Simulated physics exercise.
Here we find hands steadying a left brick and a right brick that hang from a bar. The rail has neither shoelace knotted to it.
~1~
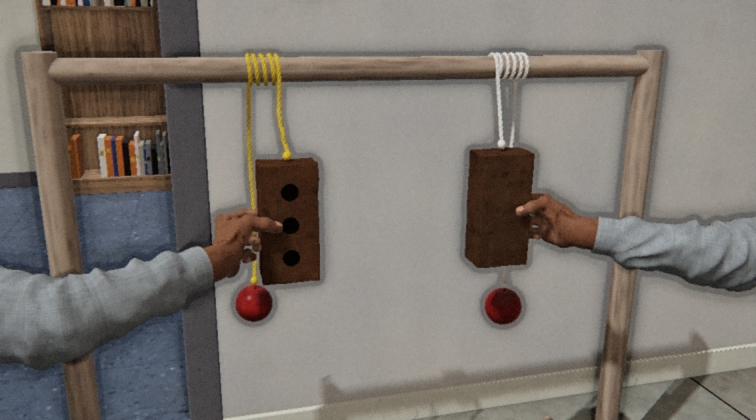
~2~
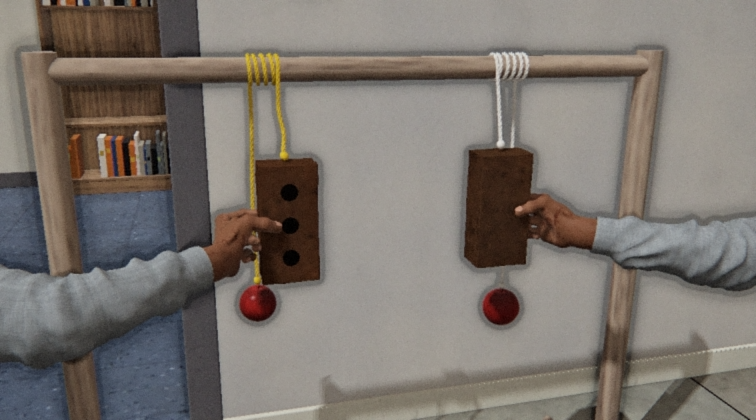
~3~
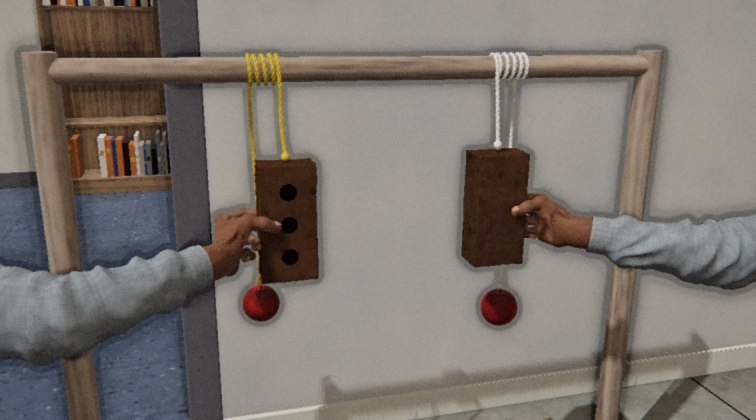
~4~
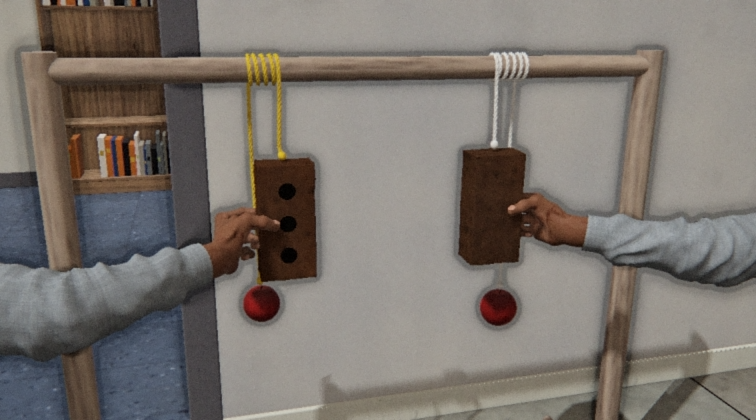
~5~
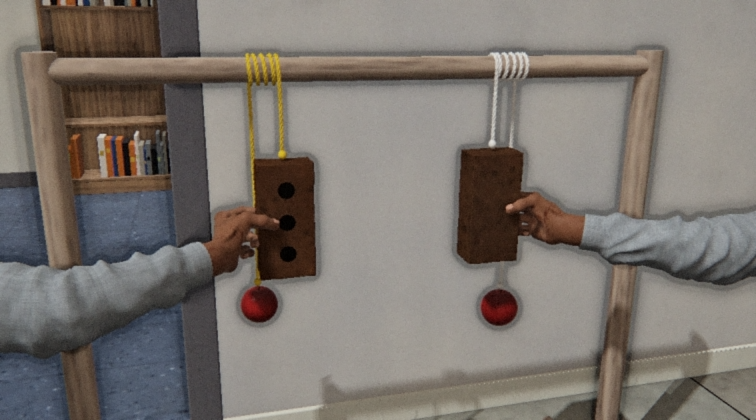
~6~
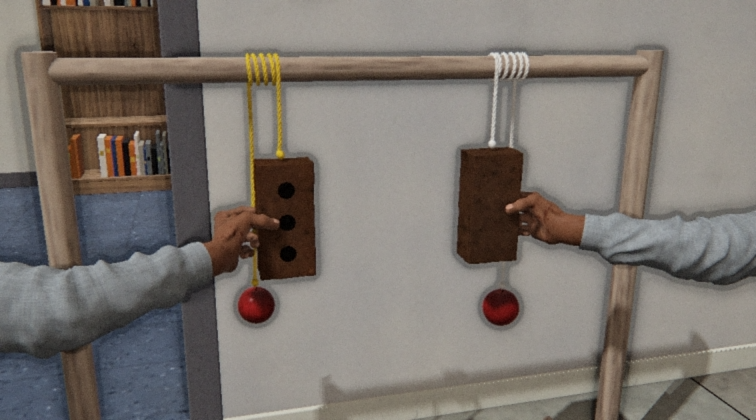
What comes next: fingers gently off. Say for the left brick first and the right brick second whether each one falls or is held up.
In order: The left brick is held up; the right brick is held up.
Then, 0.28 s past the final frame, left brick still up near (284, 219); right brick still up near (489, 203).
Then, 0.62 s past the final frame, left brick still up near (281, 217); right brick still up near (490, 202).
When it is over, left brick still up near (282, 217); right brick still up near (489, 203). The left brick stays hanging and the right brick is held.
